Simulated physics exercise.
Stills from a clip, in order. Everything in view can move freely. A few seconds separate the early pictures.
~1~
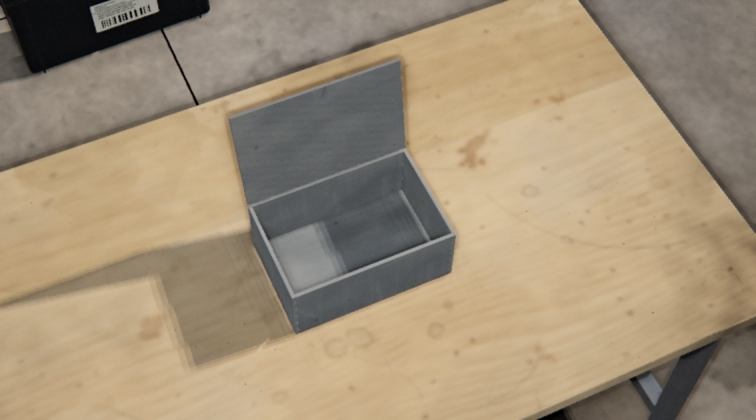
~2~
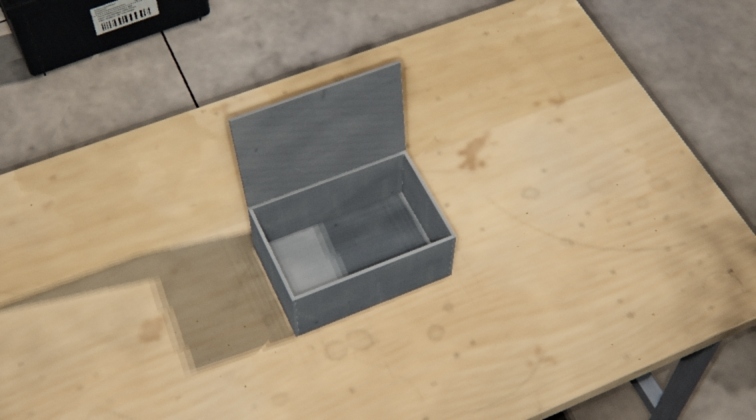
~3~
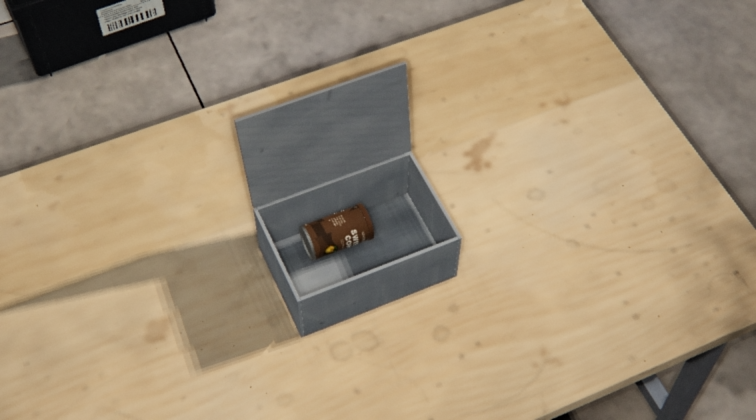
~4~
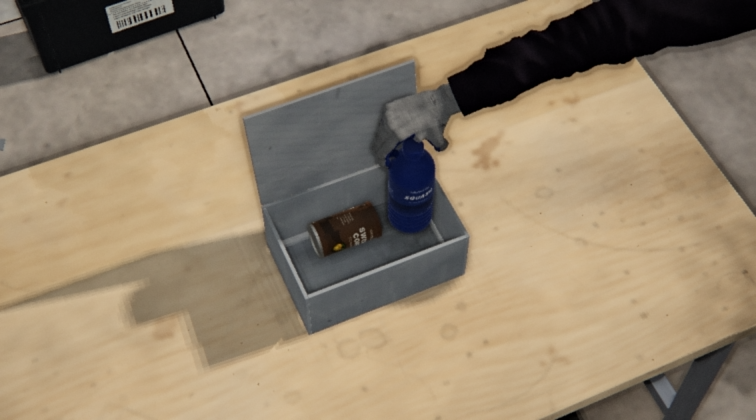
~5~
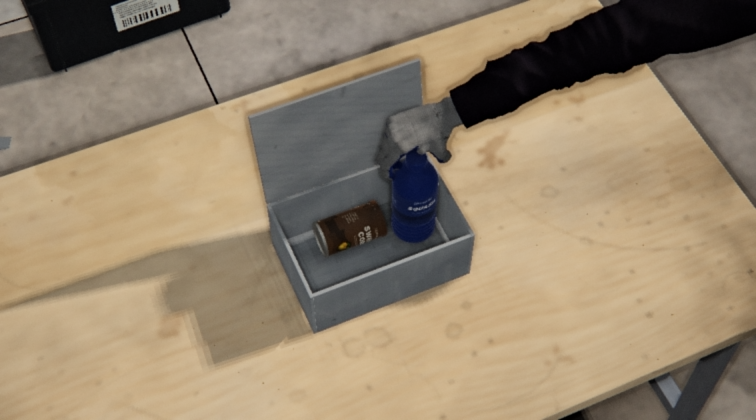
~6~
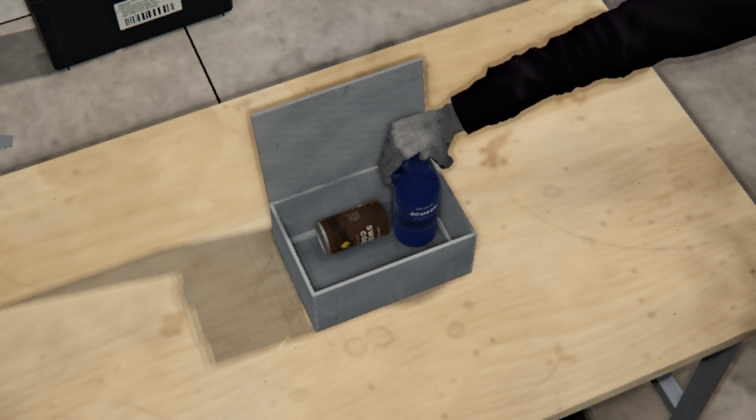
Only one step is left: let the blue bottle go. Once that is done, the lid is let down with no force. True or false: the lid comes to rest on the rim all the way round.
False, it is held up.
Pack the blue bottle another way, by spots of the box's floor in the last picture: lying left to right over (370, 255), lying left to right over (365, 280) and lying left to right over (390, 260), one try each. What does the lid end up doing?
Try 1: Lid shut; try 2: Lid shut; try 3: Lid shut.
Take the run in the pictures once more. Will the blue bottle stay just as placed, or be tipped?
At the finish it holds its orientation.
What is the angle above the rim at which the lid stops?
About 55° above the rim.
Then, 1.10 s later than the last frame, lid starting down.
Then, 1.50 s later than the last frame, lid 65° above the rim.
Then, 3.20 s later than the last frame, lid 54° above the rim.
When it is over, lid 54° above the rim; both as before. End places, in pixels of the last picture, blue bottle near (417, 198).
